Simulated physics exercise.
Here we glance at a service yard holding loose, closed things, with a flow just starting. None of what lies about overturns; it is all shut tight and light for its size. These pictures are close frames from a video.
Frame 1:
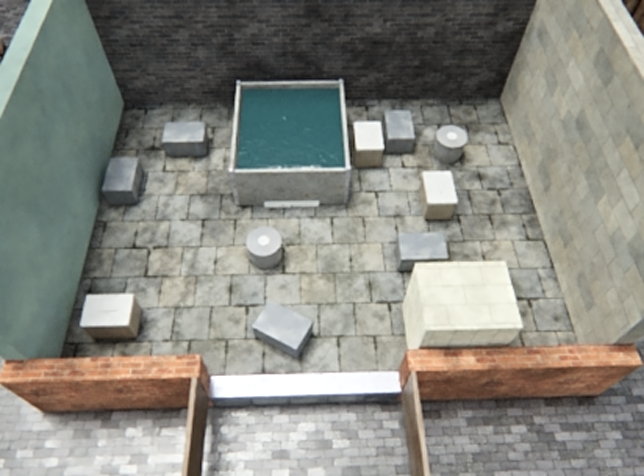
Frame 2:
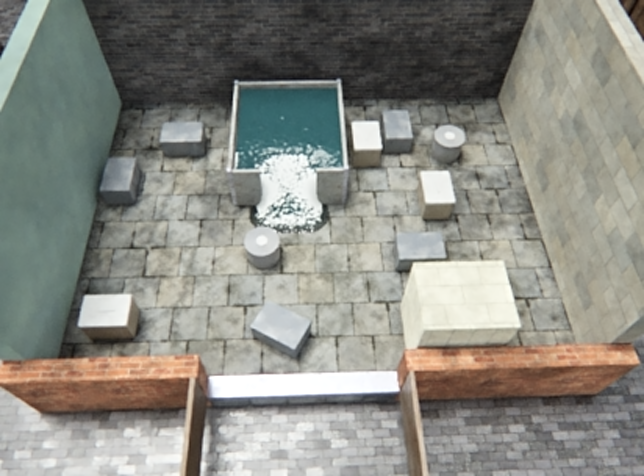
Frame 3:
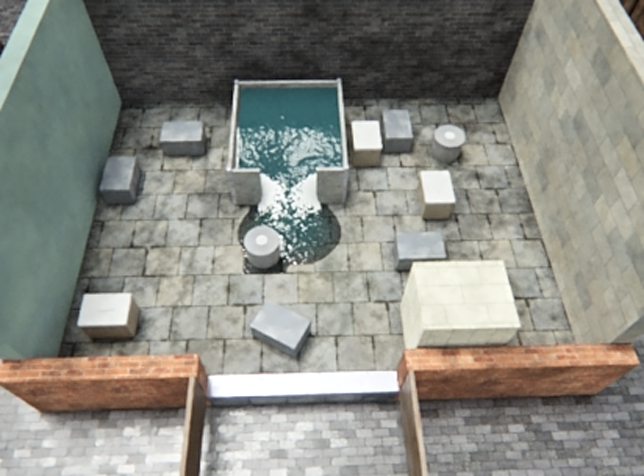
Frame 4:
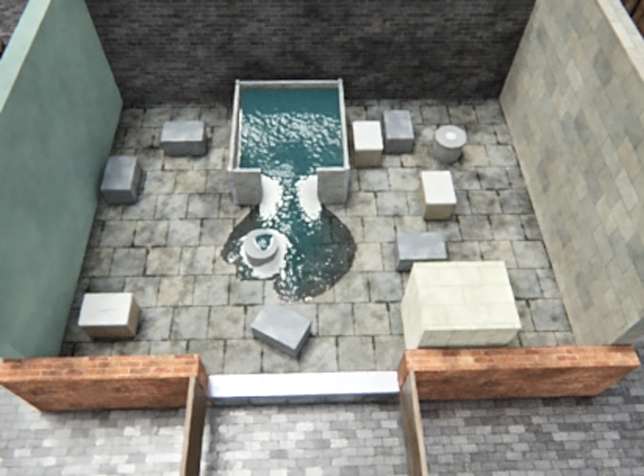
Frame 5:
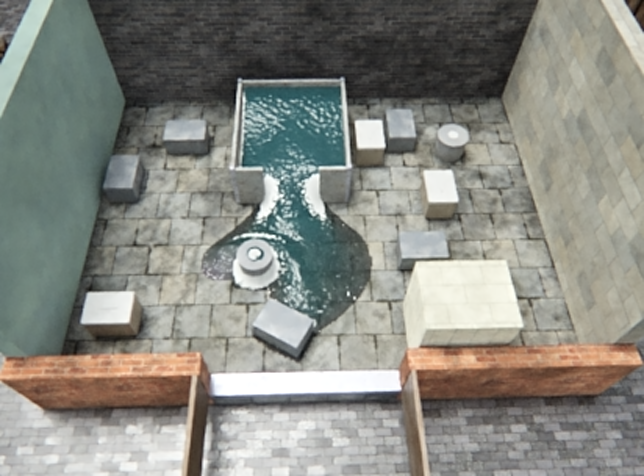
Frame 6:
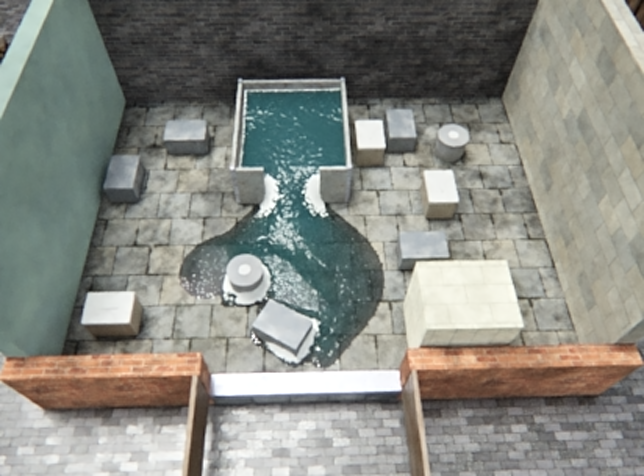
Water pours from an opened tank, spreads across the paving and pushes a round tub forward.
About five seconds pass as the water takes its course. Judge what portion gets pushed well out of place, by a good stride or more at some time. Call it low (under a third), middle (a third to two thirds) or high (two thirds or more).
Low.
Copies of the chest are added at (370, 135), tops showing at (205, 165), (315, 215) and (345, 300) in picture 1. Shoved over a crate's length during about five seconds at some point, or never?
Twin one: Barely shifts; twin two: Slides well clear; twin three: Slides well clear.
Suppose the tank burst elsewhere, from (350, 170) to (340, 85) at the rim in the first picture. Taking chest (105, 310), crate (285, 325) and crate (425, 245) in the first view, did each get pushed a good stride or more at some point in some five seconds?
First stays short of it, second stays short of it, third covers that distance.
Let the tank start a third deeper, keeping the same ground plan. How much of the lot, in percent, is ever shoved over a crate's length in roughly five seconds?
I'd put it near 30 per cent of the loose things.
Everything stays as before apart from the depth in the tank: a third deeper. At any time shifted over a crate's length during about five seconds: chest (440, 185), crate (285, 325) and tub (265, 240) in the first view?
In the order you named them: Stayed within the threshold, went past the threshold, went past the threshold.
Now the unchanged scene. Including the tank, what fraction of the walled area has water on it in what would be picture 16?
Close to 45 %.
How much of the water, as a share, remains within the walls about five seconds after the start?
Roughly 56 in a hundred.
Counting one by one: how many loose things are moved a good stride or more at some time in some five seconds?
My count comes to 3.
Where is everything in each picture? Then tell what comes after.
In the first frame, a tub at (264, 241), on the bottom; a crate at (283, 324), on the bottom; 0 of 10 have shifted.
In the second frame, a tub at (262, 241), on the bottom; a crate at (281, 324), on the bottom; 0 of 10 have shifted.
In the third frame, a tub at (262, 240) rests on the ground; a crate at (281, 323), on the bottom; 0 of 10 have shifted.
In the fourth frame, a tub at (261, 243), on the bottom, close to its start; a crate at (281, 323) rests on the ground; 1 of 10 have shifted.
In the fifth frame, a tub at (255, 254) rests on the ground, close to its start; a crate at (283, 322), on the bottom; 1 of 10 have shifted.
In the sixth frame, a tub at (245, 270) rests on the ground, a stride from its start; a crate at (283, 323) rests on the ground; 1 of 10 have shifted.
A moment on, 1 of 10 are well off their spots; 0 afloat.
Next, 2 of 10 are well off their spots; 0 afloat.
Later, 2 of 10 are well off their spots; 1 afloat.
In the end, 3 of 10 are well off their spots, and 3 have been at some point; 0 afloat.
